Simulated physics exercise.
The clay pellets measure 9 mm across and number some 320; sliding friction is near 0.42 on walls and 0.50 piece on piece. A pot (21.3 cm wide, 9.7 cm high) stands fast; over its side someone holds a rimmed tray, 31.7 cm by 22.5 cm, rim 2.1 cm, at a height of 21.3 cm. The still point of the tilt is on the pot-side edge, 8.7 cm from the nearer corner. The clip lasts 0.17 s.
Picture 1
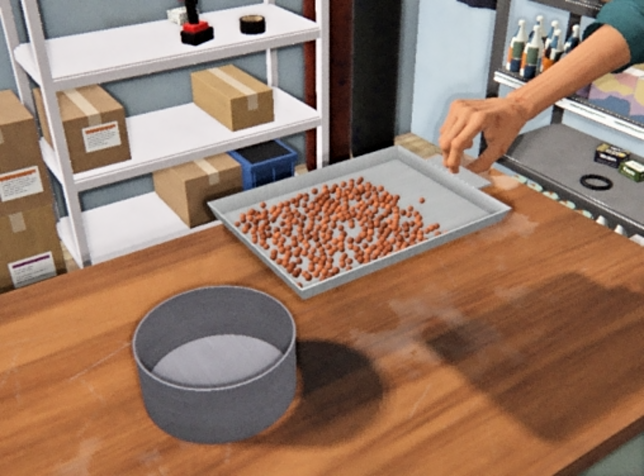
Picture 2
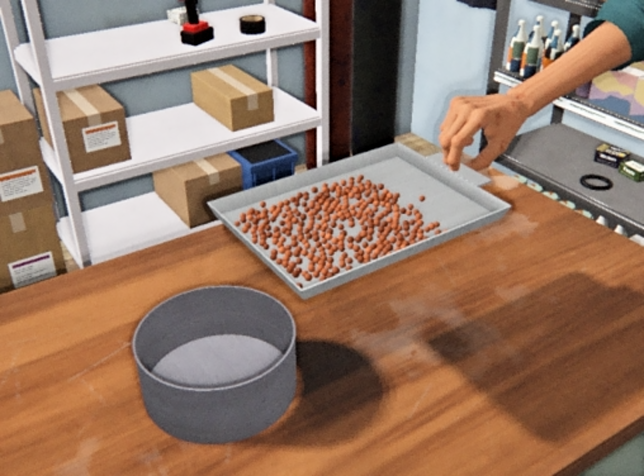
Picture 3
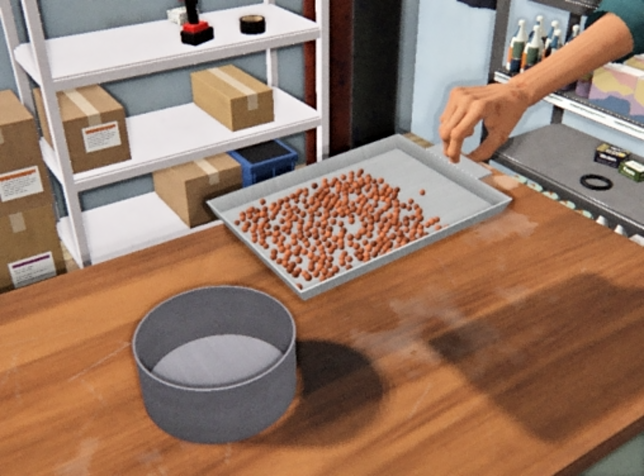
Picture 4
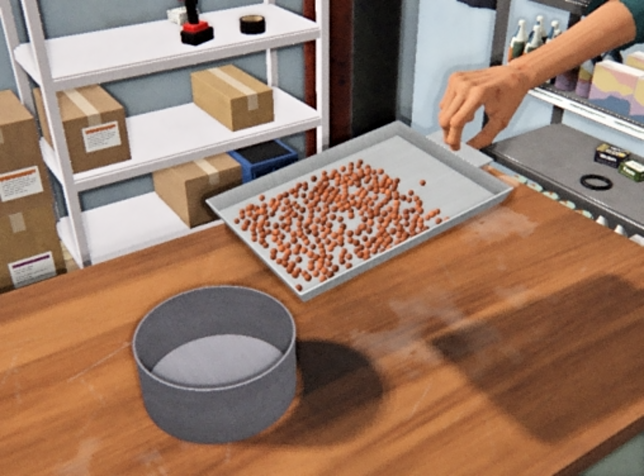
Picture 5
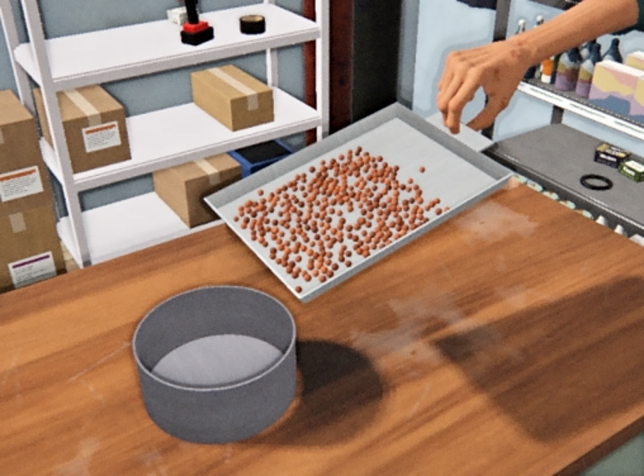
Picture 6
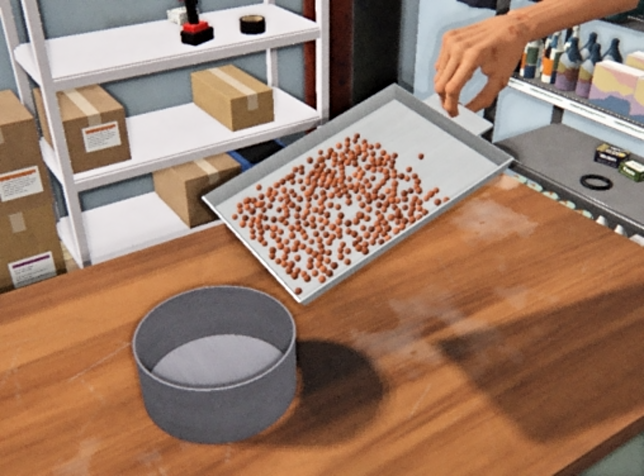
A rimmed tray of reddish-brown clay pellets, held at its far right by a hand, starts out level beside a grey pot on a wooden table. The hand then raises that side, slowly at first, and the tray slopes increasingly toward its left front corner while the pellets barely shift on it.
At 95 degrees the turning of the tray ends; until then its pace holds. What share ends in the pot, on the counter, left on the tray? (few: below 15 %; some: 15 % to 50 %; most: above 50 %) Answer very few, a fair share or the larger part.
Pot a fair share, counter the larger part, tray very few.
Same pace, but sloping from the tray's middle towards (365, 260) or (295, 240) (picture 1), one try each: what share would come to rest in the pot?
About 0 and 80 per cent.
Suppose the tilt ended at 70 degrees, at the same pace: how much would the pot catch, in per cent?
In that case some 25 per cent.
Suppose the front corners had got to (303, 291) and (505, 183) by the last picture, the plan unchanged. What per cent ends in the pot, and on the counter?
Pot 20, counter 75.
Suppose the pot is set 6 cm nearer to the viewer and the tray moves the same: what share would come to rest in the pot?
It would be near 95 per cent.
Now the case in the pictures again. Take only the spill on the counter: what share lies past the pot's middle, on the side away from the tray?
Roughly 70 per cent.
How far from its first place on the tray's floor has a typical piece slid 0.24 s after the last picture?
Some 4 cm.
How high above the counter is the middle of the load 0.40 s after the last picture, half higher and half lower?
Roughly 22 cm.
Then, 0.24 s after the last picture, tilt 57 degrees; the tray holds 100 %, the pot 0 %.
Then, 0.40 s after the last picture, tilt 84 degrees; the tray holds 90 %, the pot 0 %.
Then, 0.68 s after the last picture, tilt 95 degrees; the tray holds 0 %, the pot 35 %.
In the end, pot 40 %, counter 60 %, tray 0 %.
